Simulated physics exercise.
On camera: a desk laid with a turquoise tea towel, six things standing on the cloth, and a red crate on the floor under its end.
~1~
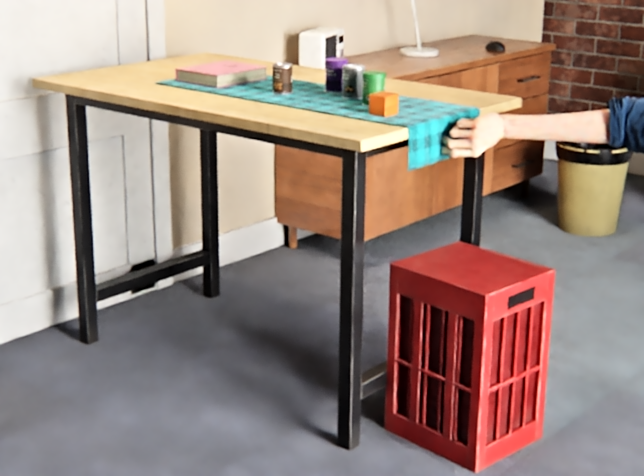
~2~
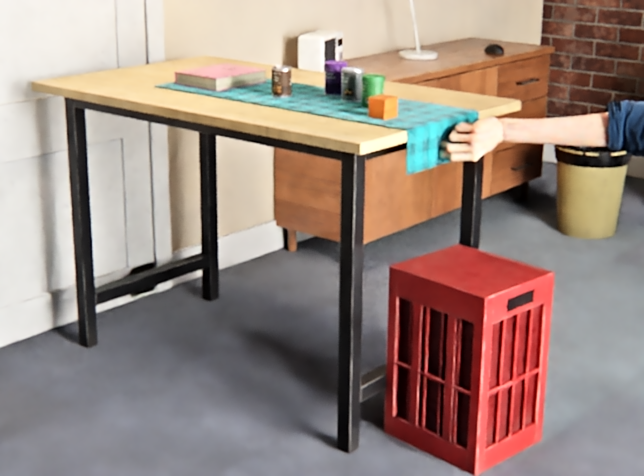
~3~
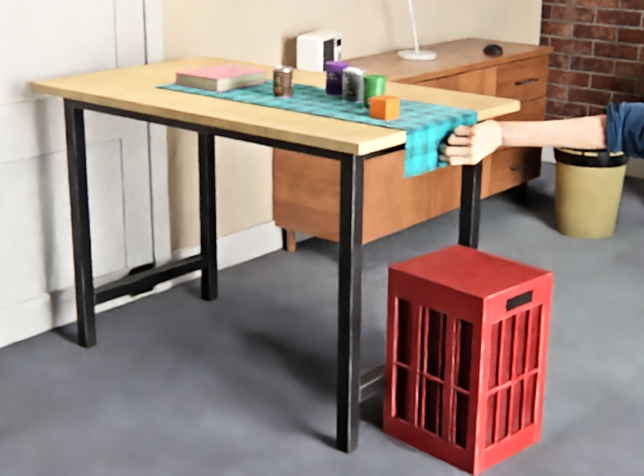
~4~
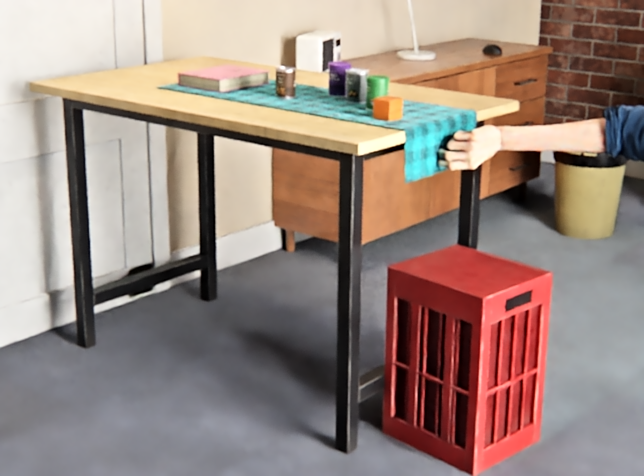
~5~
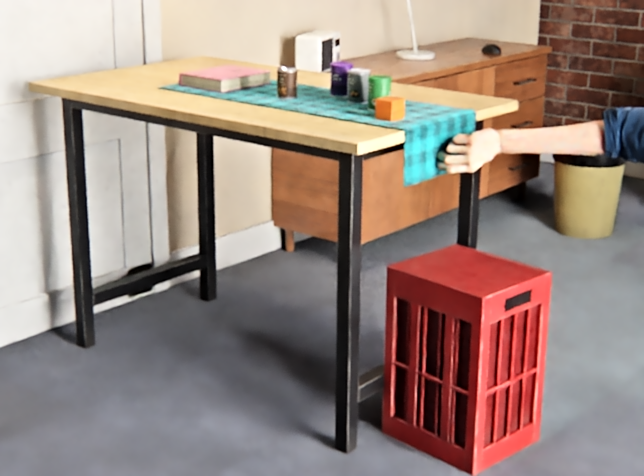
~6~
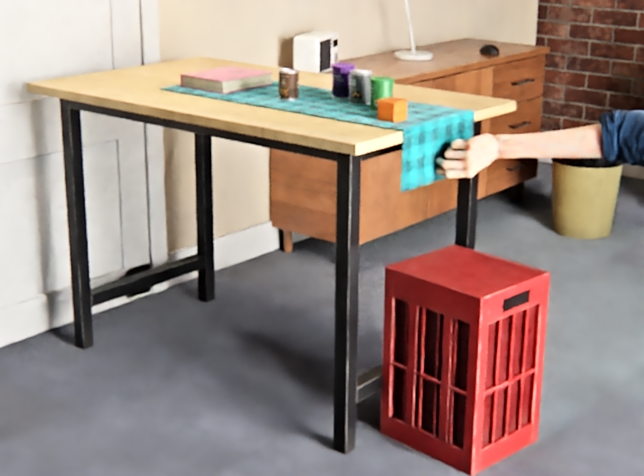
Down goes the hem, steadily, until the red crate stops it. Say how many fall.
The desk loses two.
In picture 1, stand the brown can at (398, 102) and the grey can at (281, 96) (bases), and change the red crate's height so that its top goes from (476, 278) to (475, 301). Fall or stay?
The brown can tumbles off; the grey can stays on.
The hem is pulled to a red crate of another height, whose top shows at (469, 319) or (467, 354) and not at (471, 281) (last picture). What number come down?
The count: 3 and 4.
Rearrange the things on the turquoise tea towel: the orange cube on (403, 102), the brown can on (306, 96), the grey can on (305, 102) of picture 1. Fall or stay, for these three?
The orange cube drops off, the brown can holds on, the grey can does not fall.
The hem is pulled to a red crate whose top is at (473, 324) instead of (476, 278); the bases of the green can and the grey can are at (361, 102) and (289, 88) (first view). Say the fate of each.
The green can comes down, the grey can stays on.
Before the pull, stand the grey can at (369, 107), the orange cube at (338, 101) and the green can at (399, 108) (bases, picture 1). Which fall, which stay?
The grey can tumbles off, the orange cube keeps its place on top, the green can goes over.
Soon after, hem near (438, 244); orange cube gone.
After that, hem on the crate; orange cube and green can gone.
In the end, hem on the crate; orange cube and green can gone. The count of fallen things is two.
